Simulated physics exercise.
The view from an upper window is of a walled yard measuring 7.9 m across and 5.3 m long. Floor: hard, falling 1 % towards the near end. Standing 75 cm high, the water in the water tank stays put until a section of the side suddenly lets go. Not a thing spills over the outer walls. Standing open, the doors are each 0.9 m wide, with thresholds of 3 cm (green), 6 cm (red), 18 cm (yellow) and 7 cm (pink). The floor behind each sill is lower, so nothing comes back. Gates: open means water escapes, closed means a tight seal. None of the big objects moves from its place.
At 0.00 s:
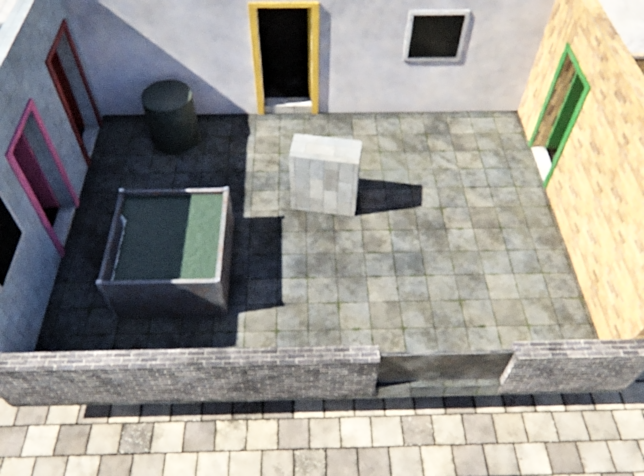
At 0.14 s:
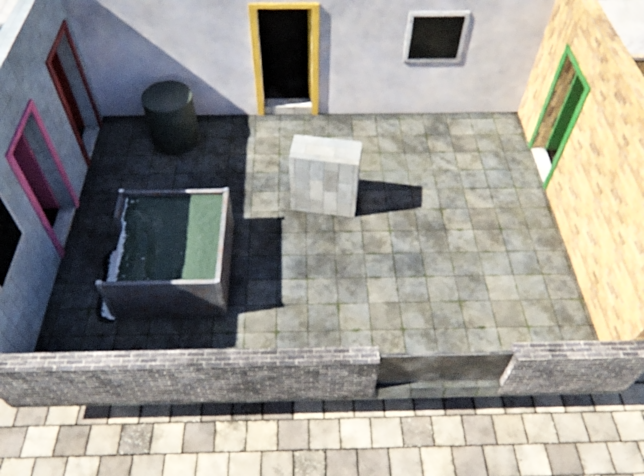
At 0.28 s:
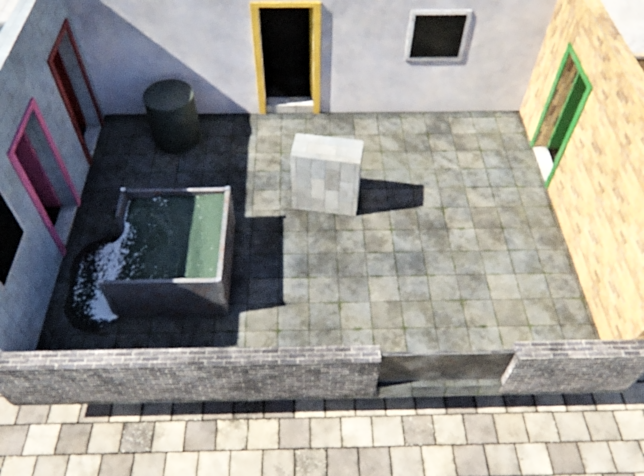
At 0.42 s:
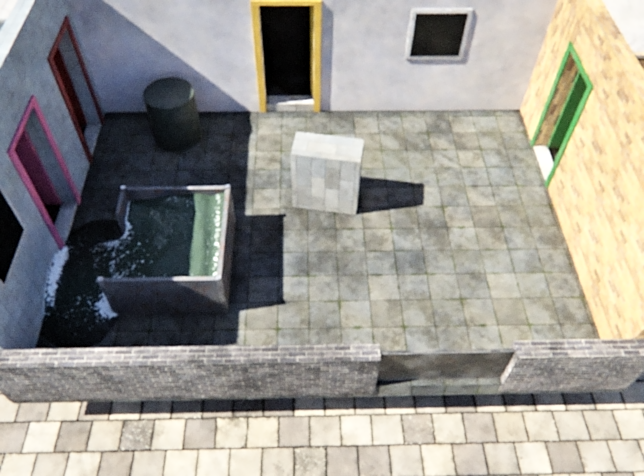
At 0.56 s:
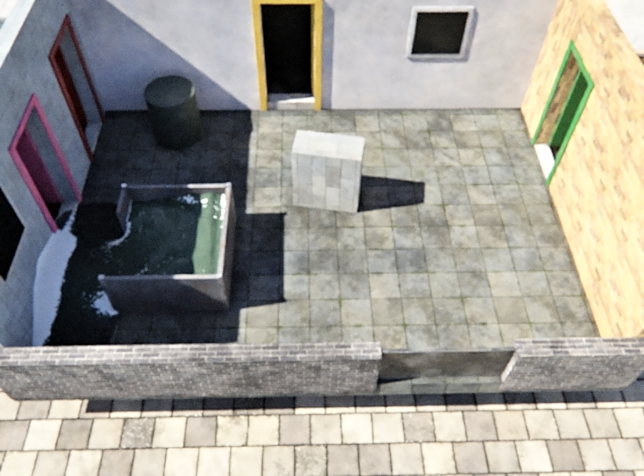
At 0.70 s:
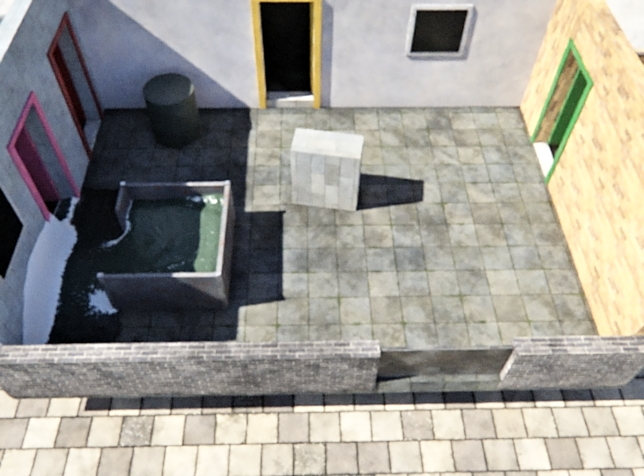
A walled yard paved in grey tiles is seen from above, through a view that barely shifts. A square tank of green water stands at left near a dark green barrel, with a pale block mid-yard, pink and red doorways left, a yellow one at the back and a green one right. Water bursts from the tank's left side, foams across the shaded floor to the left wall, and spreads along it towards the pink doorway as the tank's level drops.
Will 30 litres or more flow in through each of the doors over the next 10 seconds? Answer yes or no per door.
Green door: No, red door: Yes, yellow door: No, pink door: Yes.
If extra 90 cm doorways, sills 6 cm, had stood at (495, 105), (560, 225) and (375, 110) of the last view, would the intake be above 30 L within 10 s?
The first one doesn't reach it, the second one doesn't reach it, and the third one doesn't reach it.
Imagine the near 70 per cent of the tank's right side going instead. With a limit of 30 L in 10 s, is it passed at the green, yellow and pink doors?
Against that limit: Green past it, yellow not over, pink not over.
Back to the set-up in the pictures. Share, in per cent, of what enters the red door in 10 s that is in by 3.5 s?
5 per cent, roughly.
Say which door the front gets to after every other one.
That would be the green door, last of all.
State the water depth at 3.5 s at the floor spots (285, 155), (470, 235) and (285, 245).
1, 0 and 0 cm, respectively.
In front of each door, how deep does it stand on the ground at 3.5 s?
Centimetres: Green 0 / red 8 / yellow 2 / pink 12.
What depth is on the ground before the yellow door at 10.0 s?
Roughly 1.0 cm.
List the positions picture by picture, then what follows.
The water tank at (168, 237) is whole and still, 75 cm deep, in the first picture.
Water pours out at (121, 273) and has run 0.6 m, to a hidden place; typically 6 cm deep outside, 75 cm at the water tank's back, in the second picture.
The front is at (90, 249), 0.9 m from the gap at (123, 272); 0.9 m2 of floor is under water; 73 cm left at the back of the water tank, in the third picture.
The front is at (69, 238), 1.3 m from the gap at (123, 271); 1.9 m2 of floor is under water; 65 cm left at the back of the water tank, in the fourth picture.
The front is at (78, 210), 1.7 m from the gap at (124, 269); 2.5 m2 of floor is under water; 65 cm left at the back of the water tank, in the fifth picture.
Water pours out at (123, 267) and has run 2.0 m, to (81, 191); typically 9 cm deep outside, 60 cm at the water tank's back, in the sixth picture.
After 1.4 s water covers 15 % of the floor and is deepest (66 cm) near (28, 372); green door not reached, red door 3 cm at the sill, 0 L in, yellow door not reached, pink door 19 cm at the sill, 45 L in.
After 2.2 s water covers 25 % of the floor and is deepest (40 cm) near (28, 372); green door not reached, red door 5 cm at the sill, 0 L in, yellow door not reached, pink door 15 cm at the sill, 82 L in.
After 3.5 s water covers 50 % of the floor and is deepest (22 cm) near (28, 372); green door not reached, red door 8 cm at the sill, 5 L in, yellow door 2 cm at the sill, 0 L in, pink door 12 cm at the sill, 110 L in.
After 6.0 s water covers 75 % of the floor and is deepest (13 cm) near (560, 362); green door 3 cm at the sill, 0 L in, red door 10 cm at the sill, 53 L in, yellow door 1 cm at the sill, 0 L in, pink door 7 cm at the sill, 124 L in.
After 10.0 s water covers 95 % of the floor and is deepest (8 cm) near (586, 362); green door 4 cm at the sill, 0 L in, red door 5 cm at the sill, 66 L in, yellow door 1 cm at the sill, 0 L in, pink door 6 cm at the sill, 125 L in.
